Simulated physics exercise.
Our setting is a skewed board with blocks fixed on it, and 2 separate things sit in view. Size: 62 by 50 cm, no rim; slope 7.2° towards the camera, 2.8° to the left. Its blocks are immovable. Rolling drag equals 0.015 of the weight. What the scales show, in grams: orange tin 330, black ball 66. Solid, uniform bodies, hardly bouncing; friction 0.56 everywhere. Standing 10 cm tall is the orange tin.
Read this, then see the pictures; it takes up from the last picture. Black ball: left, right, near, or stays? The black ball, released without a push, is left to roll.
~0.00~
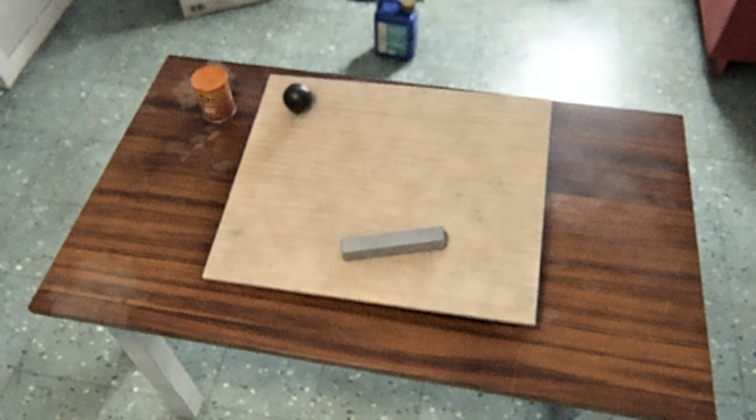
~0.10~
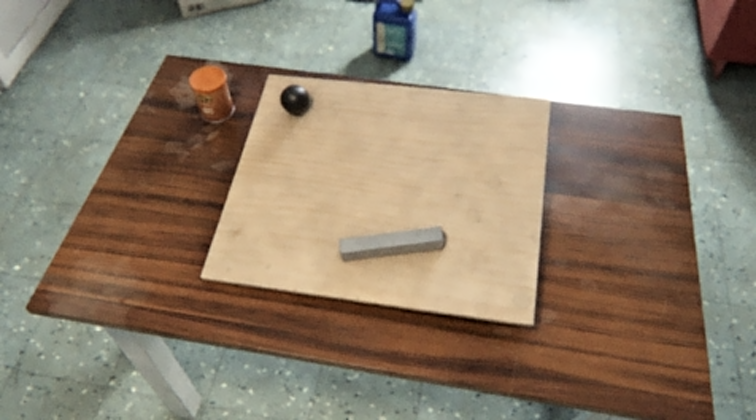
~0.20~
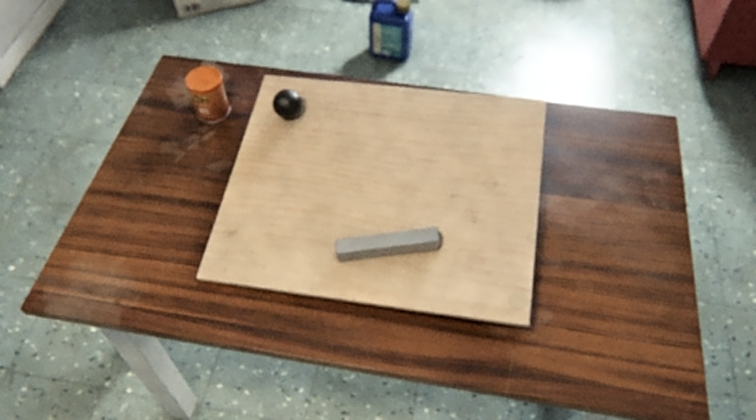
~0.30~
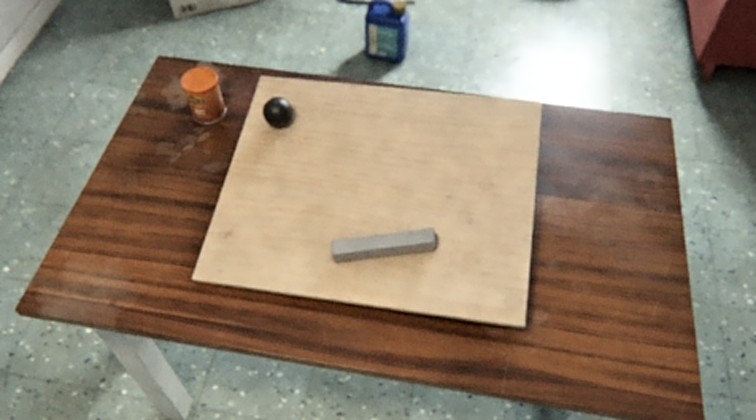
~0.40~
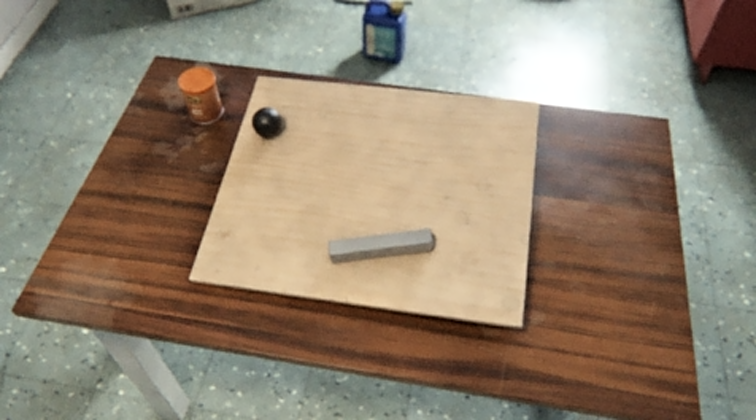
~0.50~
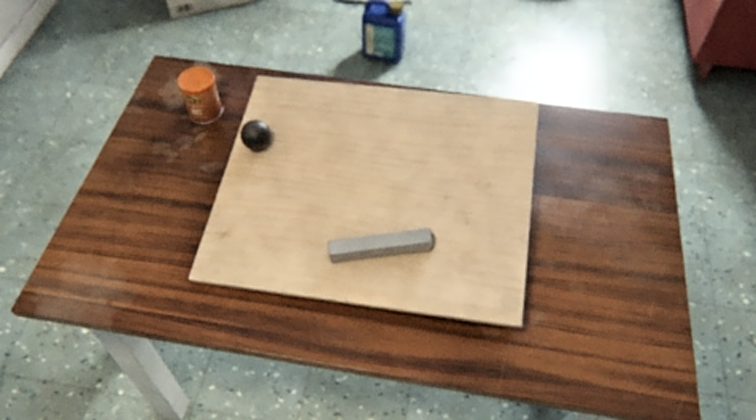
I think it escapes to the left.
After 0.70 s, 22 cm of board to the near edge; black ball near (226, 171).
After 0.90 s, it has gone over the left edge; black ball near (185, 229).
After 1.10 s, it has gone over the left edge; black ball near (128, 277).
In the end (1.2 s), it has gone over the left edge; orange tin under 8 cm from the start.
